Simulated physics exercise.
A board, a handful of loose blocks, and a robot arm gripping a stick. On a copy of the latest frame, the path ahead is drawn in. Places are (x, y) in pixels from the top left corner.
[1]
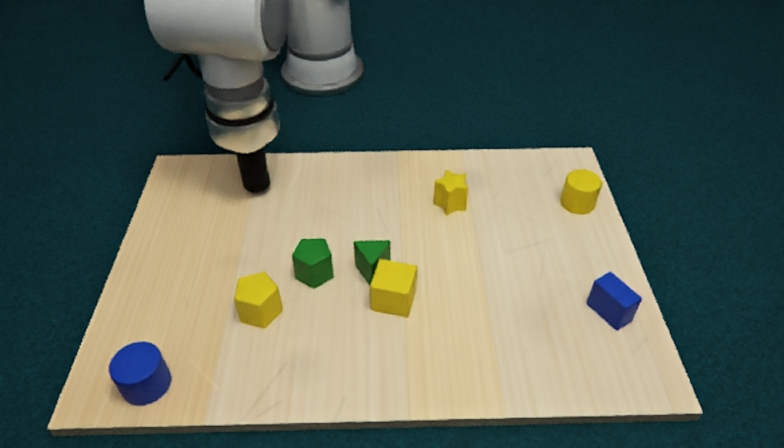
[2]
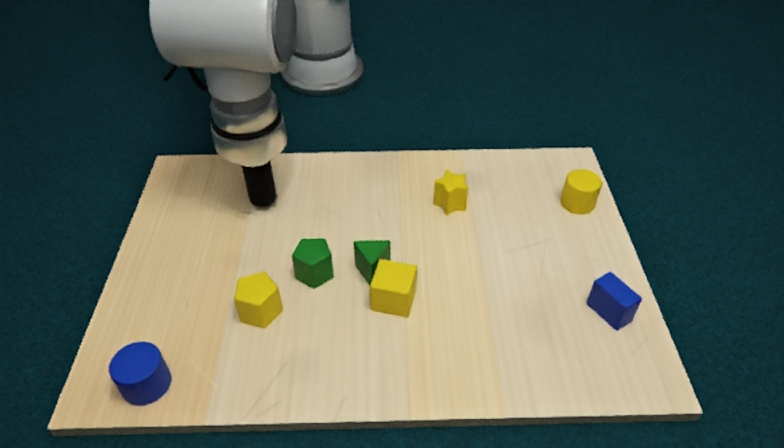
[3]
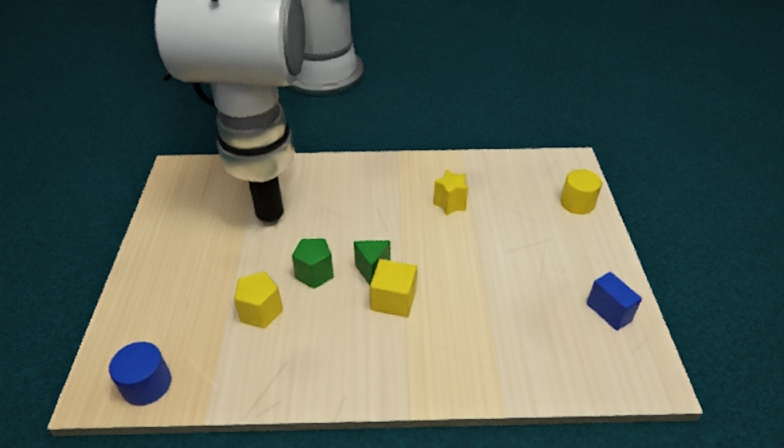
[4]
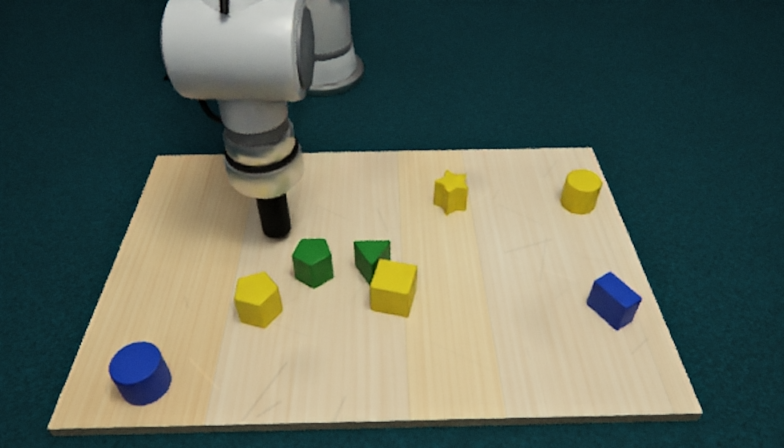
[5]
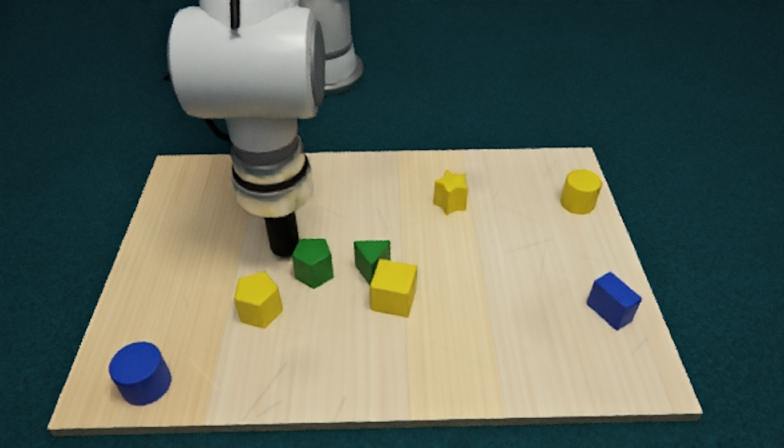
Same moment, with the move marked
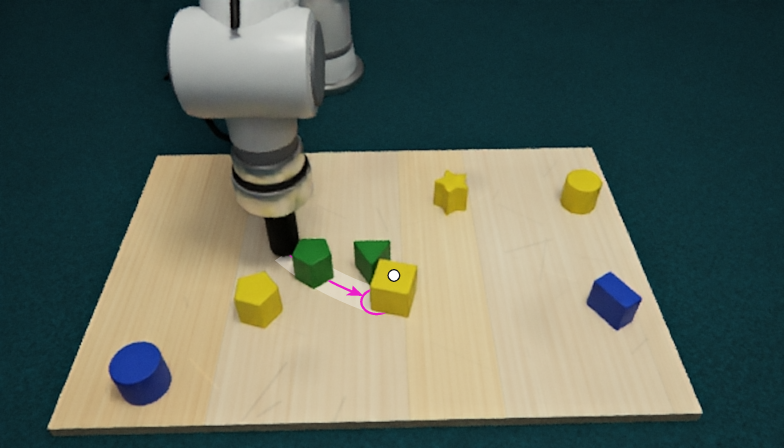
On a wooden board, a robot arm moves a black stick toward the viewer and slightly right, nearing a still green pentagon.
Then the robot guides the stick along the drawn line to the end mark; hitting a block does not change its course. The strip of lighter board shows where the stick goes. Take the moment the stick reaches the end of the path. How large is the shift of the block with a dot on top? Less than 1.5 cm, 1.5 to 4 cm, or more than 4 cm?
Displacement: 1.5 to 4 cm.
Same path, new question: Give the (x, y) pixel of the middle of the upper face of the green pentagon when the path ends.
Near (359, 302).
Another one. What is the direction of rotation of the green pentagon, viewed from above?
The turn is clockwise.
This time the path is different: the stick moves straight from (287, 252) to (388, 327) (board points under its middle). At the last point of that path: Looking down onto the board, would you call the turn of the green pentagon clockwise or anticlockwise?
Rotates clockwise.
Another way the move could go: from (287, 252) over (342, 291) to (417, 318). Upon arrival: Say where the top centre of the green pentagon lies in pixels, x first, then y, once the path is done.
It will likely be found at (376, 312).
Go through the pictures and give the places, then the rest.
In the first picture, tip of the stick at (257, 184), middles of tops, green pentagon at (312, 250), green triangular block at (372, 248), yellow square at (394, 275).
In the second picture, stick at (263, 198), nothing pushed.
In the third picture, stick at (270, 212), nothing pushed.
In the fourth picture, stick at (277, 228), nothing pushed.
In the fifth picture, stick at (285, 246), green pentagon at (312, 250), green triangular block at (372, 248), yellow square at (394, 275).
The line goes from (287, 252) through (312, 271) and (343, 287) to (377, 301); the dot is on the yellow square.
What follows on the original path. One third of the way, stick at (311, 265); green pentagon at (330, 267).
Two thirds of the way, stick at (342, 281); green pentagon at (350, 289), turned 55° clockwise.
At the end, stick at (377, 295); green pentagon at (359, 302), turned 95° clockwise; green triangular block unmoved; yellow square at (413, 279), turned 15° anticlockwise.
